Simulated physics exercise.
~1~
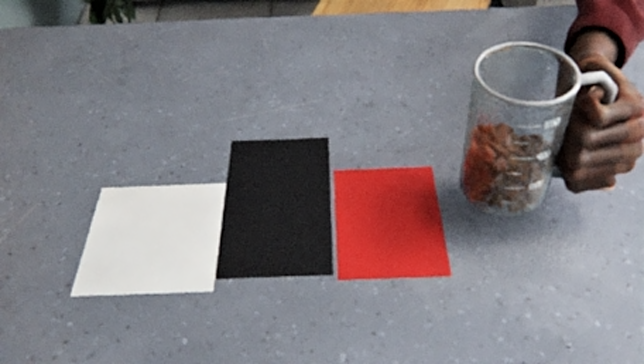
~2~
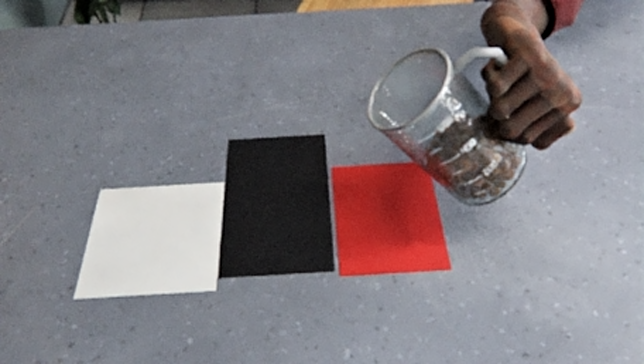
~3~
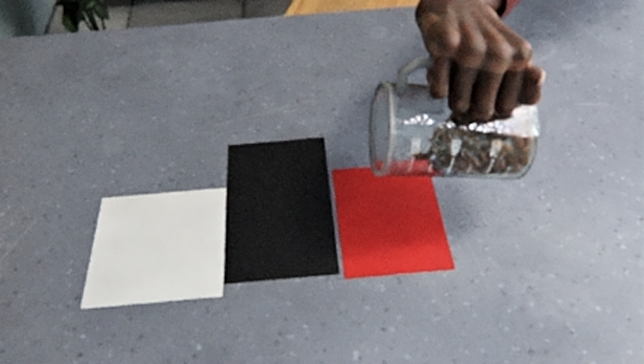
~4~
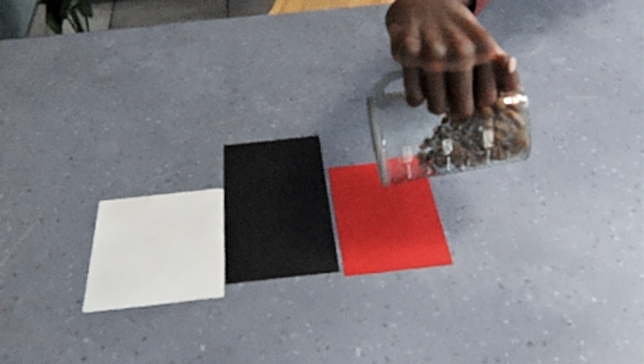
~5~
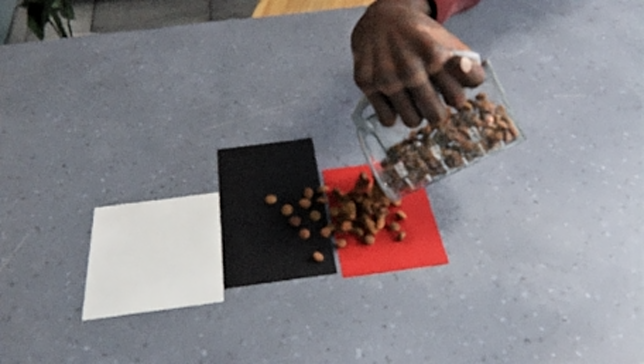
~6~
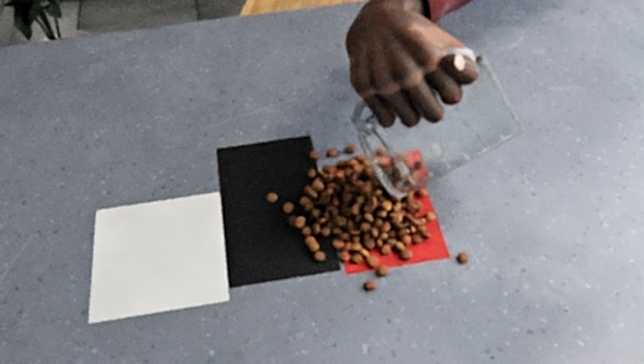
A dark-skinned hand in a red sleeve holds a clear glass jug of brown kibble by its handle, at the right of a speckled grey table seen from above at an angle. Three paper mats lie side by side, white on the left, black in the middle and red on the right. The hand moves the jug left and tips it onto its side above the red mat. As it tilts further, kibble tumbles out. The jug ends nearly empty, with a heap mostly covering the red mat, some on the black, a few pieces on the table, and the white mat bare.
